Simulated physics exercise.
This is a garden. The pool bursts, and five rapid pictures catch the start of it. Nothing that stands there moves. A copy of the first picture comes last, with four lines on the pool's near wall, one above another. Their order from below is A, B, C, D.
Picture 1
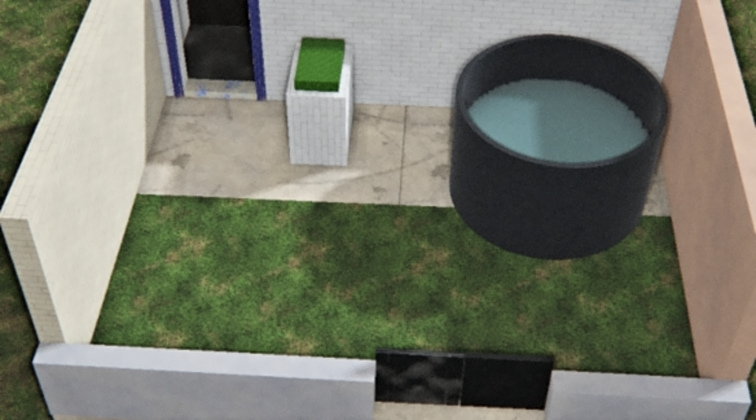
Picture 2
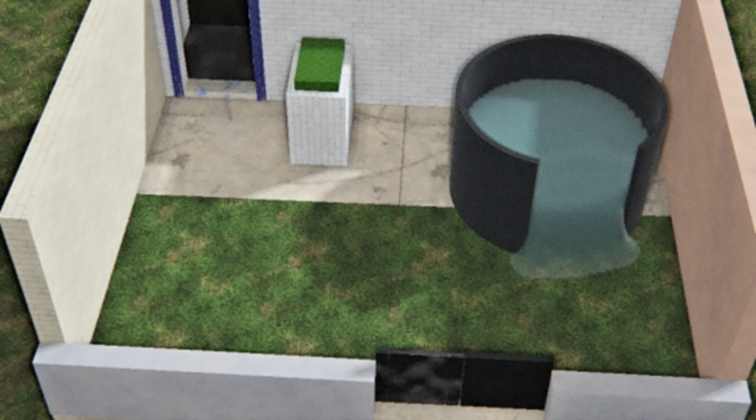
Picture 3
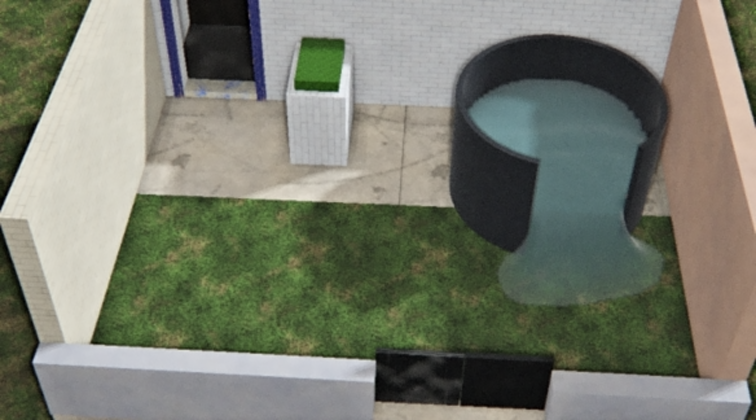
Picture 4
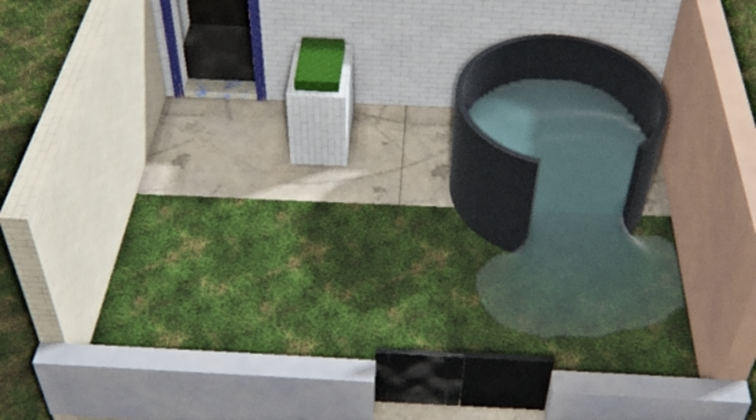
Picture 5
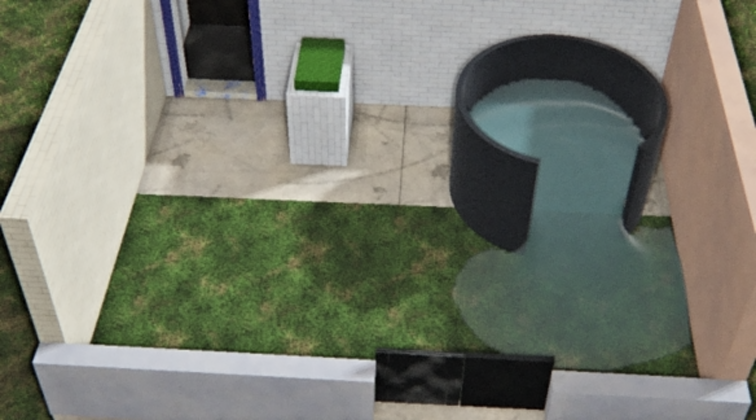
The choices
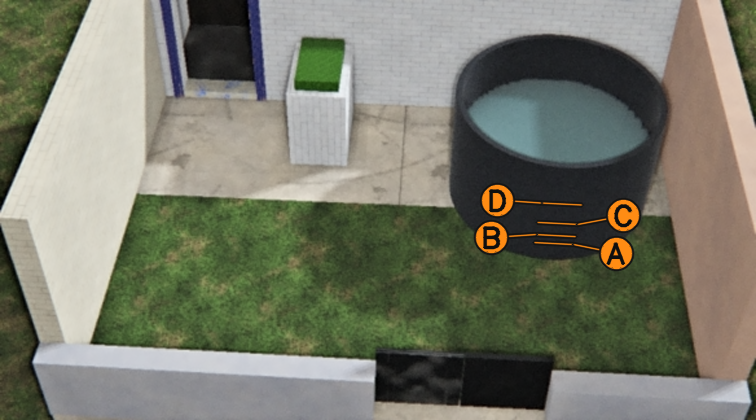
A big dark round pool stood full of still water in a walled garden, then a gap opened in its front and water poured out, spreading in a widening sheet across the grass.
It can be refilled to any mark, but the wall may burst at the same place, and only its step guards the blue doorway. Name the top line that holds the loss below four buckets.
C will do.
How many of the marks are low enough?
Three.
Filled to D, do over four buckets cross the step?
Yes, it does.
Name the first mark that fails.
The answer is D.
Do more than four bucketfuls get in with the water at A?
No, not at all.
On the marked copy, A at (554, 243); B at (555, 235); C at (557, 223); D at (561, 204); from the bottom up A, B, C, D.
If A is chosen, nothing gets over.
If B is chosen, nothing gets over.
If C is chosen, a bucket or two gets in.
If D is chosen, about 13 bucketfuls get in.
